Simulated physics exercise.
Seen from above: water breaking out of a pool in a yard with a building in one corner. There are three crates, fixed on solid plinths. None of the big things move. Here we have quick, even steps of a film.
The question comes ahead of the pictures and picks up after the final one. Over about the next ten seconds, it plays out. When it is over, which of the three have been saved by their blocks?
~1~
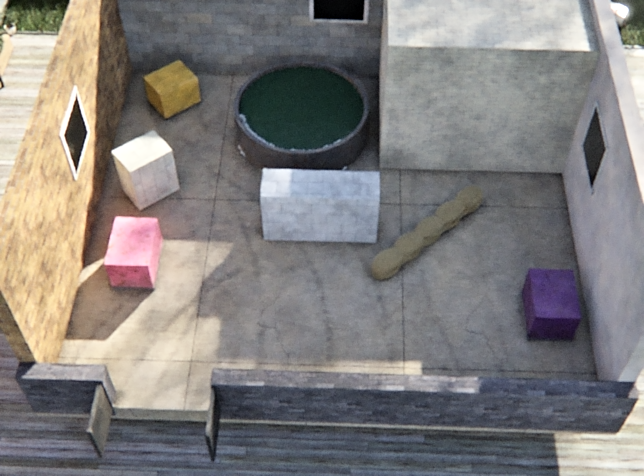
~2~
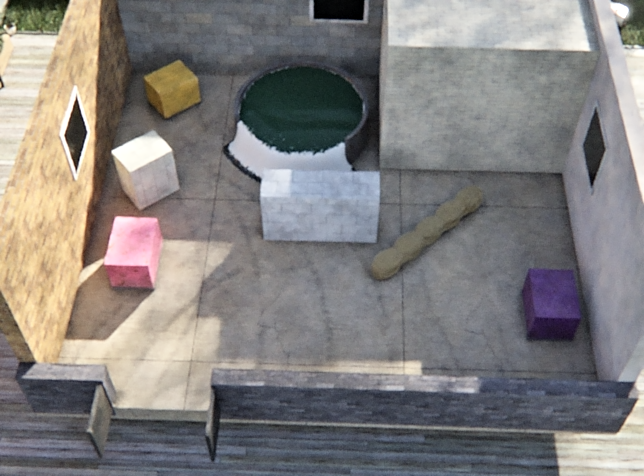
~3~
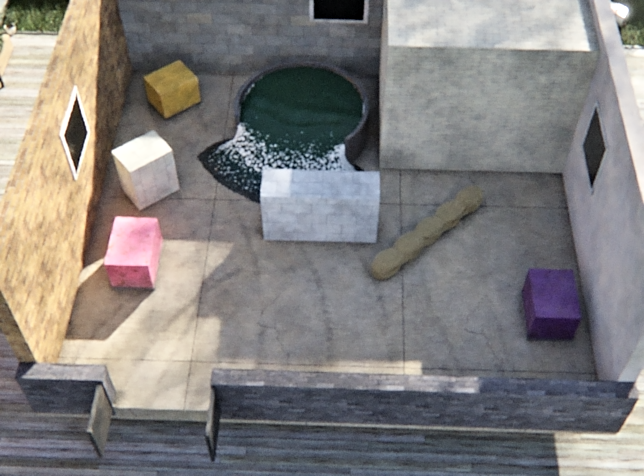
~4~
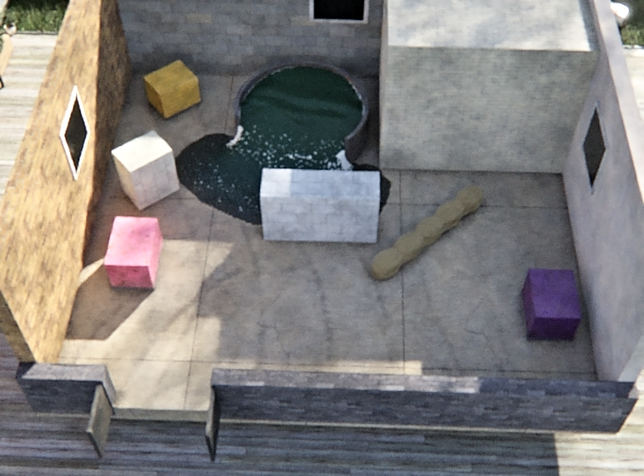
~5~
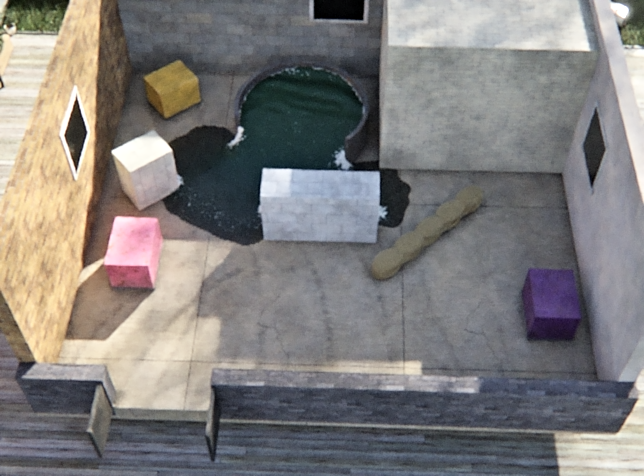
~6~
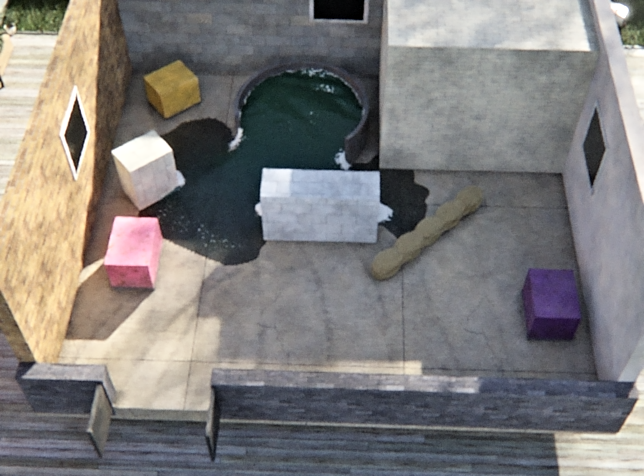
Result: Purple crate: Doused. Pink crate: Doused. Yellow crate: Doused.
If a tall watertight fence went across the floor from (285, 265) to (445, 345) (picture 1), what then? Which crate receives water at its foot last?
I'd pick the purple-painted one.
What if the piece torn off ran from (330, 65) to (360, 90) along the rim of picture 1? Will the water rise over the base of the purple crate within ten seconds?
In that case the purple crate comes through dry.
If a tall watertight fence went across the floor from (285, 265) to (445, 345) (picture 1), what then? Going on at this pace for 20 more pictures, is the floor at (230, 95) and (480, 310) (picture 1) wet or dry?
In order, I'd call them bare and bare.
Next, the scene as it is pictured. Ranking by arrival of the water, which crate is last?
That would be the crate marked purple.
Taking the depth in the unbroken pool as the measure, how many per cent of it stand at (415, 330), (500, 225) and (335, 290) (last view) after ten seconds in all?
Estimated readings in sequence: 6, 4, 6 percent.
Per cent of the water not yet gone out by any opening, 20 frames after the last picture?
About 92 per cent.
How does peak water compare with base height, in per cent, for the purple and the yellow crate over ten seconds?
210 %, then 310 %.
A moment on, water covers 25 % of the floor; the purple crate not reached, the pink crate water round its plinth, the yellow crate water round its plinth.
Next, water covers 45 % of the floor; the purple crate not reached, the pink crate water round its plinth, the yellow crate water round its plinth.
Then, water covers 55 % of the floor; the purple crate water round its plinth, the pink crate water round its plinth, the yellow crate water round its plinth.
Later, water covers 85 % of the floor; the purple crate water round its plinth, the pink crate water round its plinth, the yellow crate water round its plinth.
In the end, water covers 95 % of the floor; the purple crate was topped, the pink crate was topped, the yellow crate was topped.
